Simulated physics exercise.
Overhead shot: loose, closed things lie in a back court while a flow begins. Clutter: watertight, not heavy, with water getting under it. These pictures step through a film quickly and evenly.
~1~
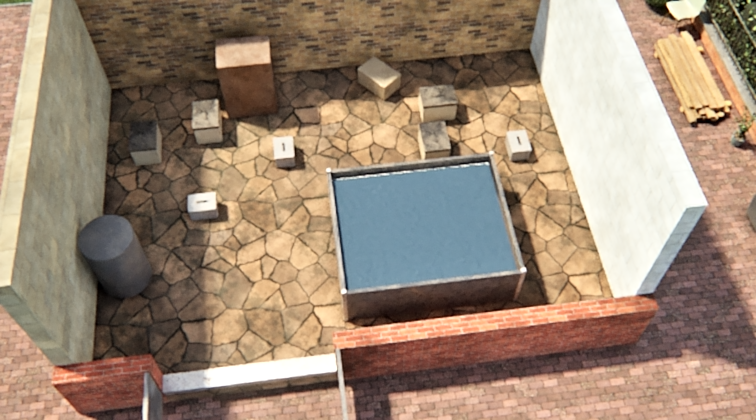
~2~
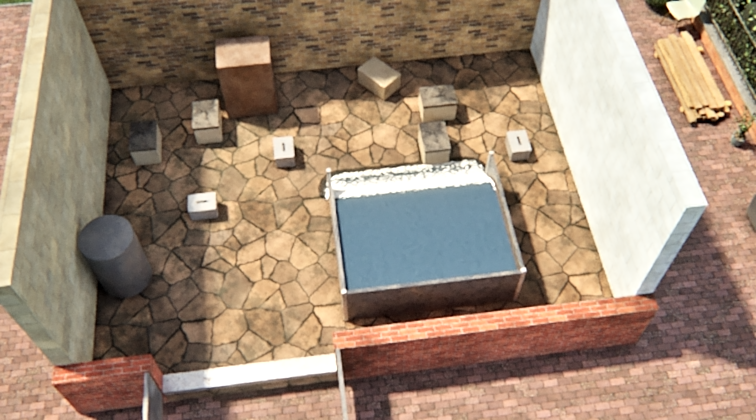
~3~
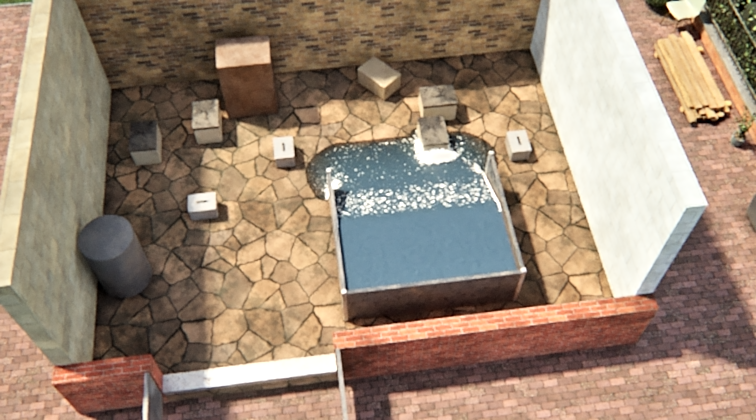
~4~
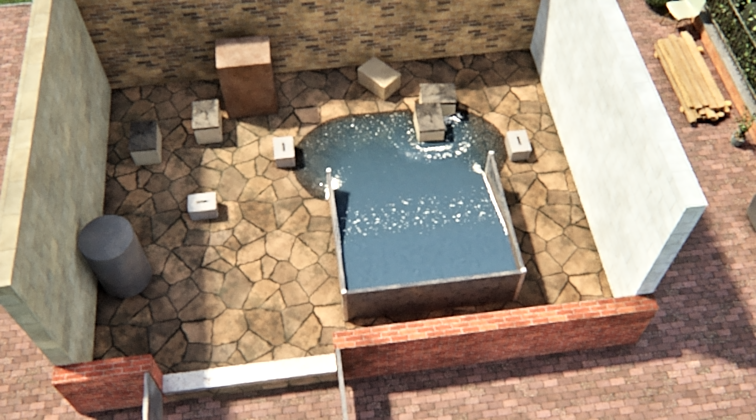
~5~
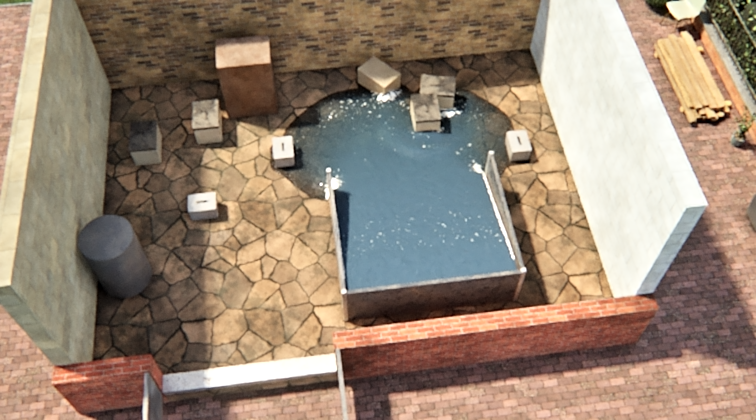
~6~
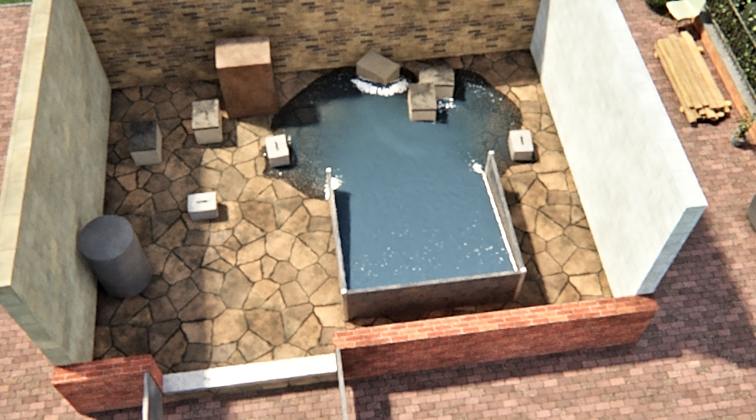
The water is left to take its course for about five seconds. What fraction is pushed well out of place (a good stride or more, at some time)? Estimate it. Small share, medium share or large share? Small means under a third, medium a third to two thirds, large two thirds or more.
A large share.
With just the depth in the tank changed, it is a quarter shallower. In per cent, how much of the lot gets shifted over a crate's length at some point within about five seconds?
Around 80 in a hundred.
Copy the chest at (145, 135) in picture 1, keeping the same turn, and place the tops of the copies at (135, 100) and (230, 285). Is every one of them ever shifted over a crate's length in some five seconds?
Result by copy: Covered it; didn't cover it.
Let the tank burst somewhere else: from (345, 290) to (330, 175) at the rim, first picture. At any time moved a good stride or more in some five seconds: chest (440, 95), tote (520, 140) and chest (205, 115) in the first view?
Object by object: Less than that, less than that, displaced that much.
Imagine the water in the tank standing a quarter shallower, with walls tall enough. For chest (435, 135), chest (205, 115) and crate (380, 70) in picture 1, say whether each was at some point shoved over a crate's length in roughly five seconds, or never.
Object 1: Passed the mark. Object 2: Stayed below the mark. Object 3: Passed the mark.
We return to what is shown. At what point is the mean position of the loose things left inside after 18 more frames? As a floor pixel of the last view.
Roughly (327, 167).
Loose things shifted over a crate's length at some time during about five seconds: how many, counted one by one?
I get 8.
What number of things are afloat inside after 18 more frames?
4.
A moment on, 2 of 8 are well off their spots; 2 afloat.
Next, 3 of 8 are well off their spots; 3 afloat.
Later, 6 of 8 are well off their spots; 4 afloat.
In the end, 8 of 8 are well off their spots, and 8 have been at some point; 7 afloat.
